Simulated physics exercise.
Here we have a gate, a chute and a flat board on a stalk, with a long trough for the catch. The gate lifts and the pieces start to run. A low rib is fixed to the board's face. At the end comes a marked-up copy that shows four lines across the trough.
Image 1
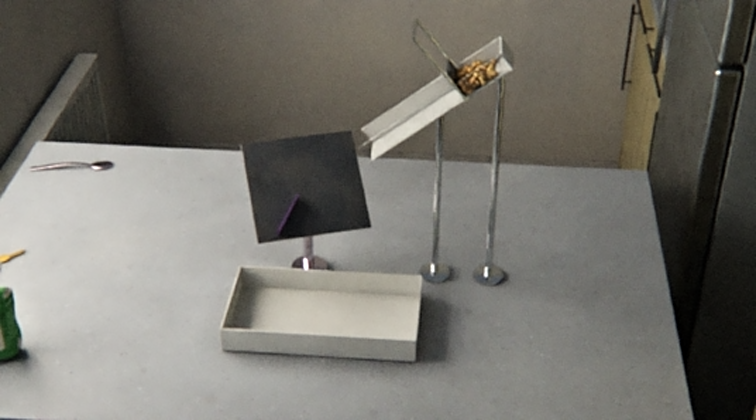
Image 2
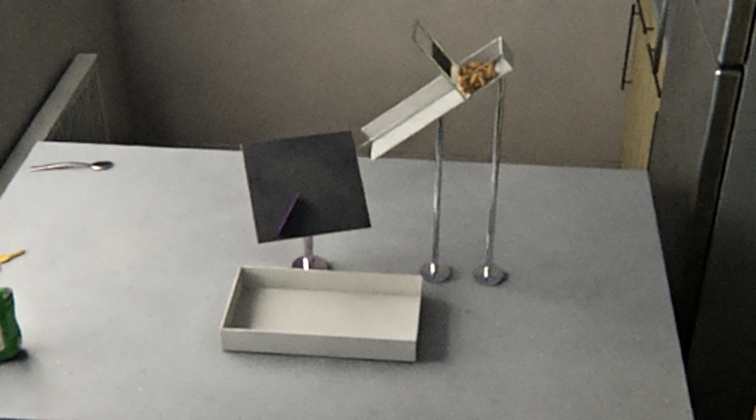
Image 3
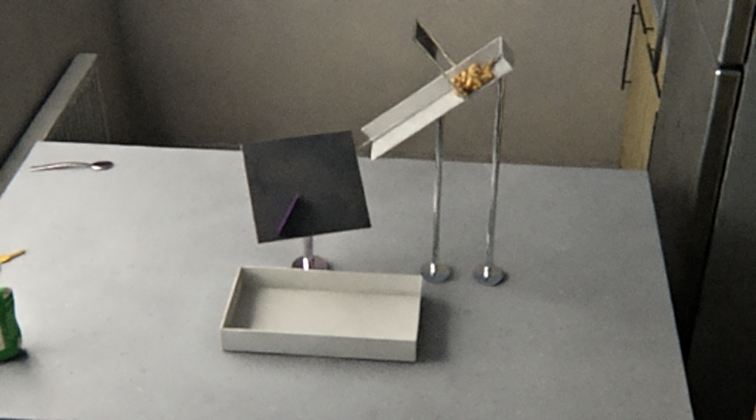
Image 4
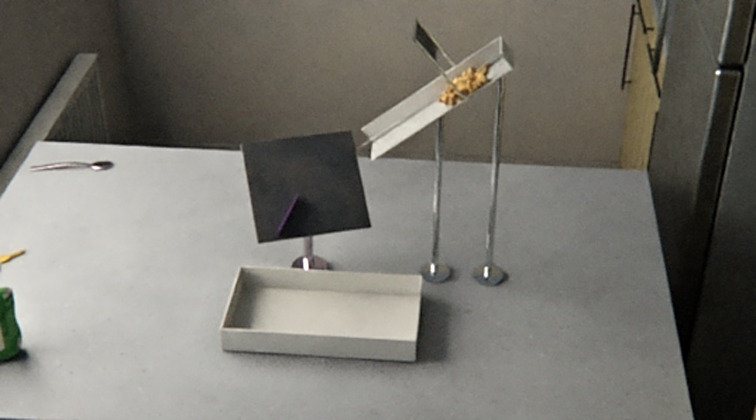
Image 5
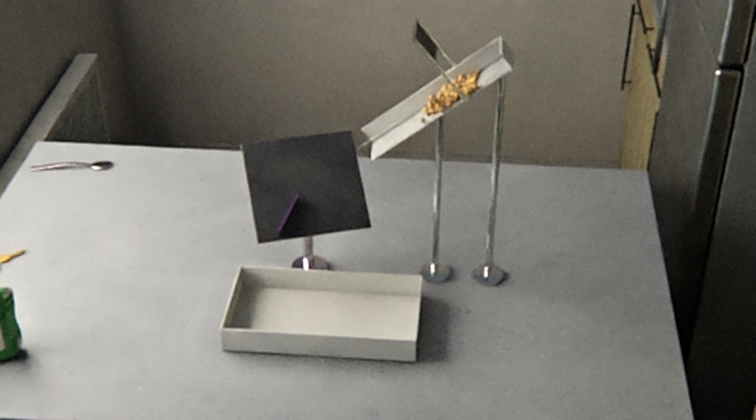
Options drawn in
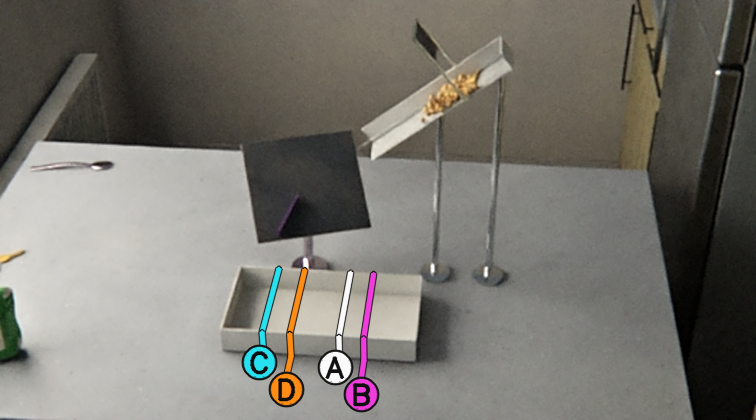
A long, pale trough sat empty on a grey table beside a dark board on a stalk, while a gate lifted on the raised chute and dried chickpeas slid partway down to the left.
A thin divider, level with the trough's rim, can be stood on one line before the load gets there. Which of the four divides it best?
The best line is D.
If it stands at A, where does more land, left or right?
The left side.
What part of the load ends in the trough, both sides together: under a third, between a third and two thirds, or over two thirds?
It is over two thirds.
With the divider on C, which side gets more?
The right side.
On the marked copy, line A crosses the front rim at (339, 336); line B crosses the front rim at (363, 337); line C crosses the front rim at (262, 331); line D crosses the front rim at (289, 333).
Choosing A, of what is caught, the bulk on the left of the divider, a small share on the right.
Choosing B, of what is caught, the whole lot on the left of the divider, none at all on the right.
Choosing C, of what is caught, a small share on the left of the divider, the bulk on the right.
Choosing D, of what is caught, close to half on the left of the divider, close to half on the right.
